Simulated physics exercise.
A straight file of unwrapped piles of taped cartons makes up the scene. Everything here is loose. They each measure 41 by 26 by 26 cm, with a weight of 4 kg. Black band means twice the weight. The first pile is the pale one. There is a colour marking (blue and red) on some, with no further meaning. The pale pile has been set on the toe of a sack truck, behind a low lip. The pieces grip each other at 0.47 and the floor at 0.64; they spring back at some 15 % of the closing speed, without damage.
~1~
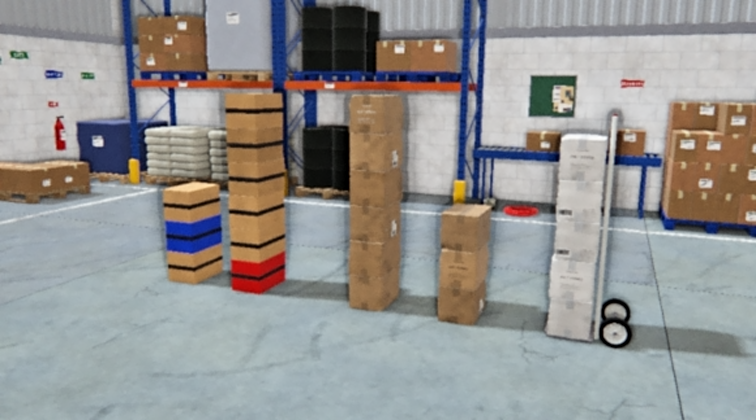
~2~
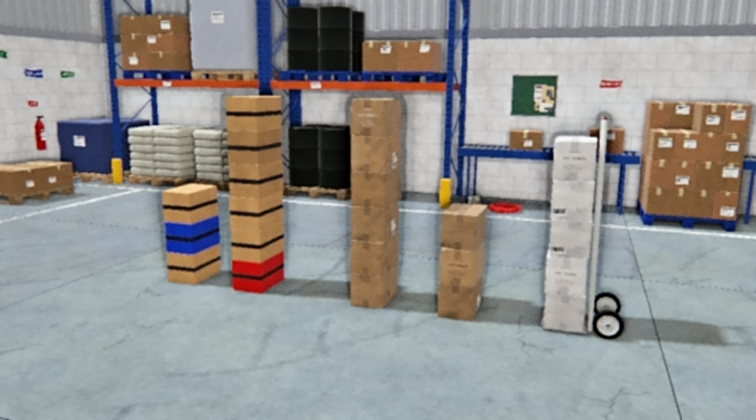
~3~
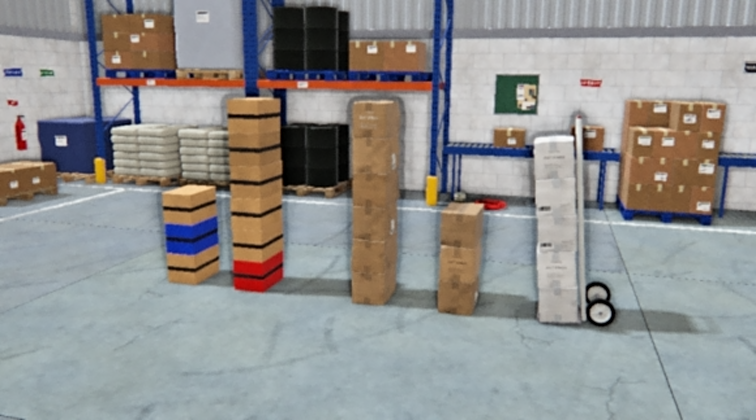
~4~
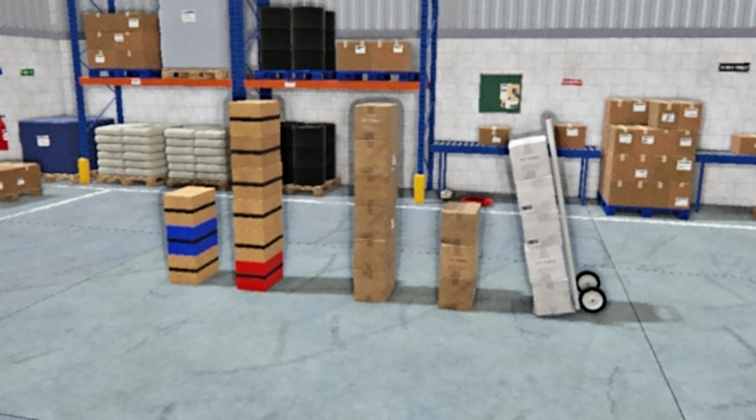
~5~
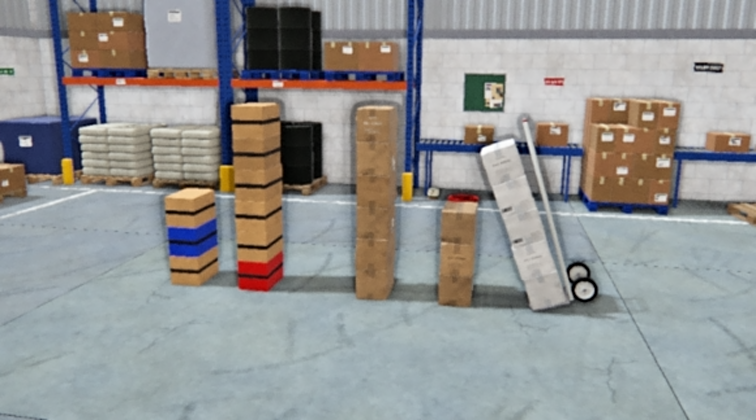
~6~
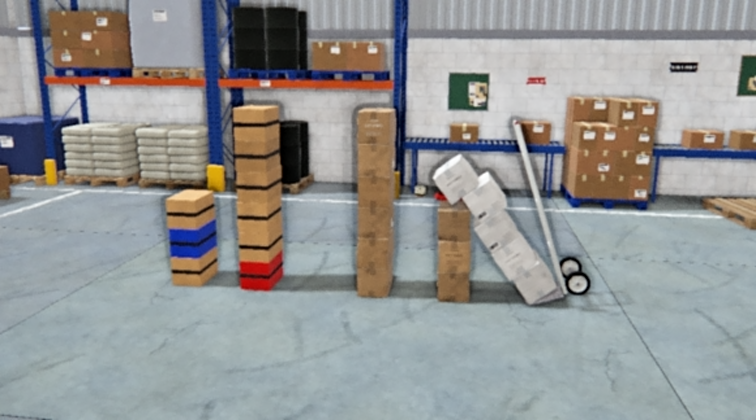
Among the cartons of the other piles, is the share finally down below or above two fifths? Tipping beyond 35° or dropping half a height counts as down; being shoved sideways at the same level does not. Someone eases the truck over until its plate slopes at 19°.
Above.
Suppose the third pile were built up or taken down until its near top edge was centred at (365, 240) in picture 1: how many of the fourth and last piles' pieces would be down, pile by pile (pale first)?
You'd get fourth 0 and last 0.
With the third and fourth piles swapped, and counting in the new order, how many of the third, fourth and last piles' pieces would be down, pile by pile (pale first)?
In that case third 0, fourth 0, last 0.
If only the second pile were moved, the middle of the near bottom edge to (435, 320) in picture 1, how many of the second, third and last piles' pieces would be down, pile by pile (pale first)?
You'd end with the second pile at 0, the third at 0 and the last at 0 down.
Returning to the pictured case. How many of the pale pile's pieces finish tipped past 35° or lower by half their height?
That happens to 5 of them.
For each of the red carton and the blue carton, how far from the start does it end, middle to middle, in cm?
For red it's roughly 0 cm, and for blue it's roughly 70 cm.
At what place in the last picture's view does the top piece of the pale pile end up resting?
(309, 243).
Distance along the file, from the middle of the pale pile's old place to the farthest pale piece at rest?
Around 200 centimetres.
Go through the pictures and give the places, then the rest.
In the first frame (we follow the side turned to the camera; the camera moves round a little), truck frame (611, 164) 0° forward; red carton (245, 277); blue carton (208, 234); no other piece has moved.
The second frame shows truck frame (602, 164) 1° forward; blue carton (207, 234).
The third frame shows truck frame (580, 161) 6° forward, top of the pale pile leaning 6°; blue carton (206, 235); no other piece has moved.
The fourth frame shows truck frame (555, 158) 12° forward, top of the pale pile leaning 12°; red carton (250, 276); no other piece has moved.
The fifth frame shows truck frame (535, 159) 18° forward, top of the pale pile leaning 21°; red carton (252, 276); no other piece has moved.
The sixth frame shows truck frame (527, 160) 19° forward, top of the pale pile leaning 38°; blue carton (208, 238); red carton (254, 276); one has shifted.
Then, 0.79 s on from the sixth picture, 5 of the pale pile down; none of the 18 other cartons down, 9 disturbed.
Then, 1.77 s on from the sixth picture, 5 of the pale pile down; 8 of the 18 other cartons down; red carton tipped 10°.
Then, 2.67 s on from the sixth picture, 5 of the pale pile down; 16 of the 18 other cartons down; blue carton tipped 44°.
Finally, 5 of the pale pile down; 16 of the 18 other cartons down; blue carton on its side; red carton unmoved. That is 89 per cent. Seen by the last camera, middles, blue carton near (130, 261), red carton near (261, 269).
